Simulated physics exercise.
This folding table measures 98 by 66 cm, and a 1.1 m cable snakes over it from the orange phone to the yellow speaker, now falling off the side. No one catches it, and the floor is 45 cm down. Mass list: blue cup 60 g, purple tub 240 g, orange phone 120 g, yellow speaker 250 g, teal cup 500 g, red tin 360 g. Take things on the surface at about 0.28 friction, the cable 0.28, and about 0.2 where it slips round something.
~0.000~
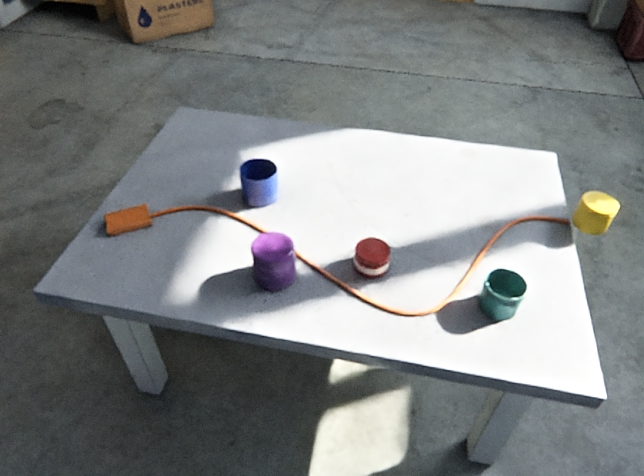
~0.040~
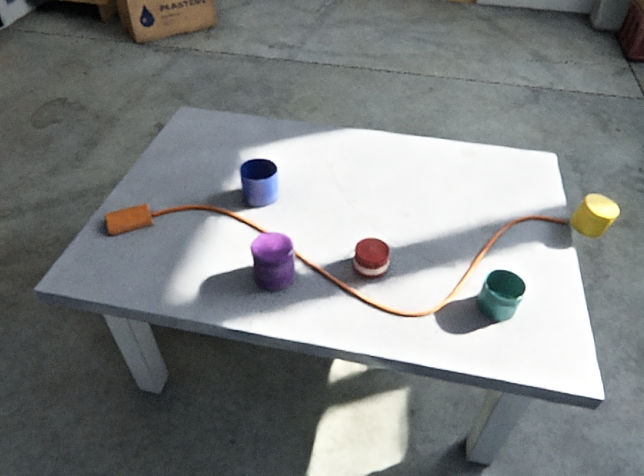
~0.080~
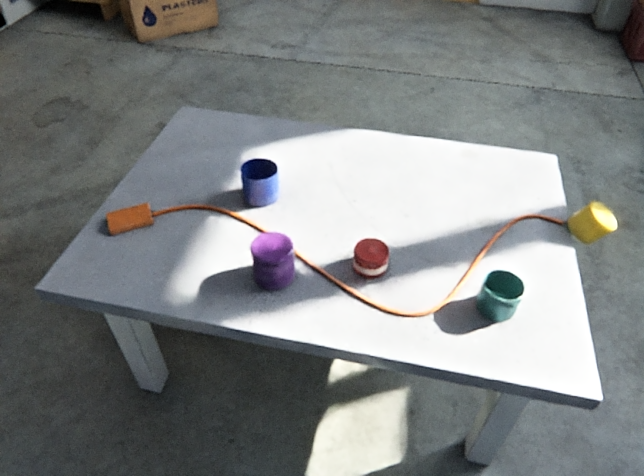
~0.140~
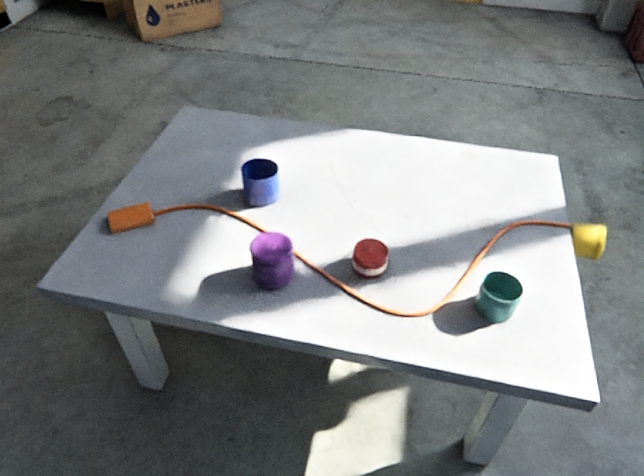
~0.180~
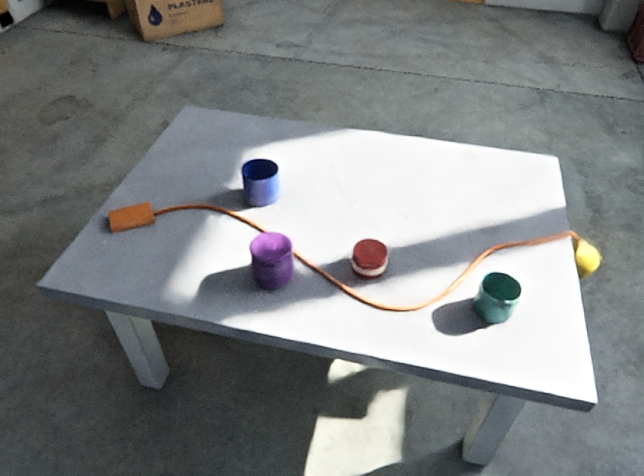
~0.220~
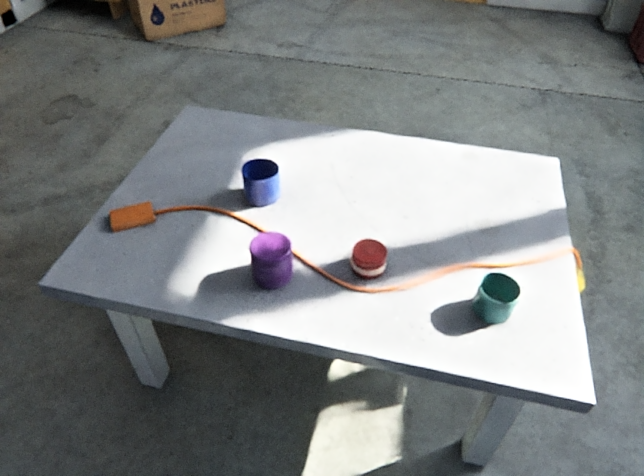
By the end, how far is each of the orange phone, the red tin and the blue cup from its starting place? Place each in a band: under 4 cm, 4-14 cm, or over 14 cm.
At the end, the orange phone is displaced greatly; the red tin is displaced slightly; the blue cup is displaced slightly.
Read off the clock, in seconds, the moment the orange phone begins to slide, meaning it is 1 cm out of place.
The orange phone gets there at 0.28 seconds.
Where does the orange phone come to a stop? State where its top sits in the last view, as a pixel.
At about (276, 231).
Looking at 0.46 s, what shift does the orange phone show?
Orange phone: 25 cm.
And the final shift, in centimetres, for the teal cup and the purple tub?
Final offset from start: Teal cup = 0 cm, purple tub = 6 cm.
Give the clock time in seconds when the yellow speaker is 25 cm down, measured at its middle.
The clock reads 0.30 s at that moment.
At 0.5 s, the cable's tail end at (244, 265); orange phone 26 cm off its start, red tin 2 cm off its start, yellow speaker over the edge.
At 0.7 s, the cable's tail end at (269, 252); orange phone 31 cm off its start, red tin 2 cm off its start, yellow speaker over the edge.
At 1.0 s, the cable's tail end at (269, 252); orange phone 31 cm off its start at (276, 231), red tin 2 cm off its start at (372, 245), yellow speaker over the edge.
At 1.2 s, the cable's tail end at (269, 252); orange phone 31 cm off its start, red tin 2 cm off its start, yellow speaker over the edge.
At 2.4 s, the cable's tail end at (269, 252); orange phone 31 cm off its start at (276, 231), red tin 2 cm off its start at (372, 245), blue cup 0 cm off its start at (261, 169), yellow speaker over the edge.
